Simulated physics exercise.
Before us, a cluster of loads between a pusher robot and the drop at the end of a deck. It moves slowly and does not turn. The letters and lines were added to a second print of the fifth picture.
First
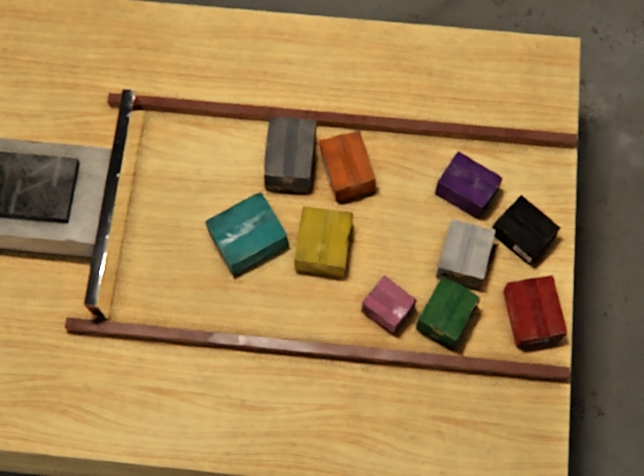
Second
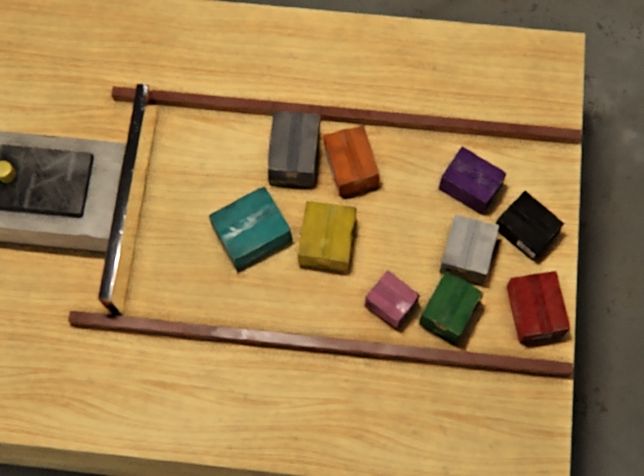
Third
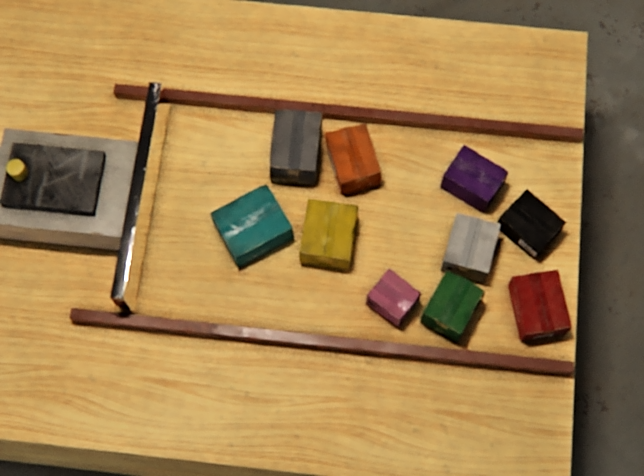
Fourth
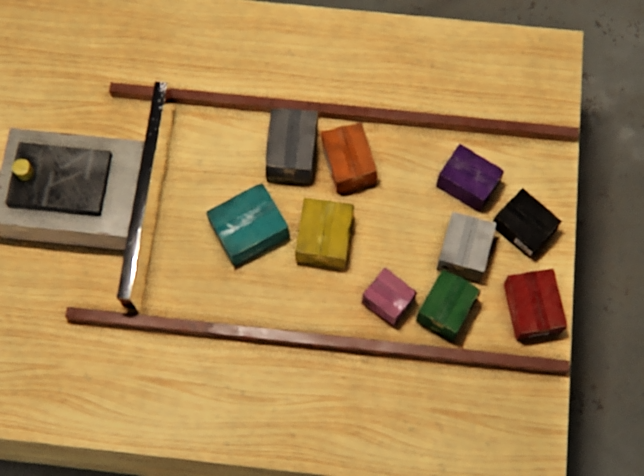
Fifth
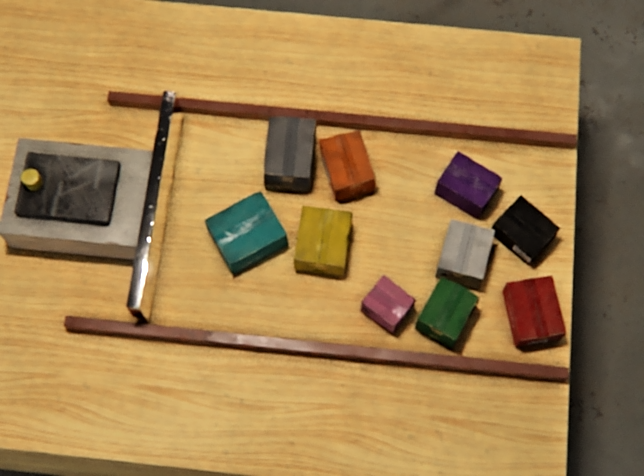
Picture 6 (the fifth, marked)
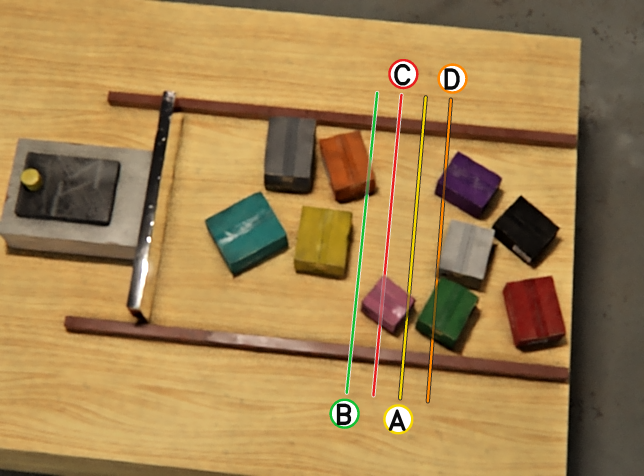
A wooden deck with a pusher robot creeping right between two rails, its blade not touching the scattered coloured blocks.
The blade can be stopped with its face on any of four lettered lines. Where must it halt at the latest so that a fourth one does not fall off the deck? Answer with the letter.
Stop at D.
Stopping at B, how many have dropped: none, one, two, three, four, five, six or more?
In all, none.
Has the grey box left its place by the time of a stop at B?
Yes.
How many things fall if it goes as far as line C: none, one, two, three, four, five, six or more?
In all, none.
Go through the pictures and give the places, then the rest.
In the first picture, pink parcel (389, 305); grey box (290, 156); purple parcel (469, 186).
In the second picture, robot (48, 180); black parcel (529, 226).
In the third picture, robot (61, 179); red parcel (539, 306).
In the fourth picture, robot (67, 179); turquoise box (249, 224).
In the fifth picture, robot (75, 188); green parcel (446, 312); pink parcel (388, 305); grey box (290, 155).
On the copy, A at (414, 241); B at (363, 236); C at (388, 238); D at (440, 243).
On D. First, robot (177, 198); grey box (295, 155); turquoise box (296, 252).
Then, robot (280, 208); black parcel (540, 224); white parcel (500, 258).
Finally, robot (360, 216); white parcel over the edge; black parcel over the edge; two fallen.
By contrast, A is within the limit but short; B is within the limit but short; C is within the limit but short.
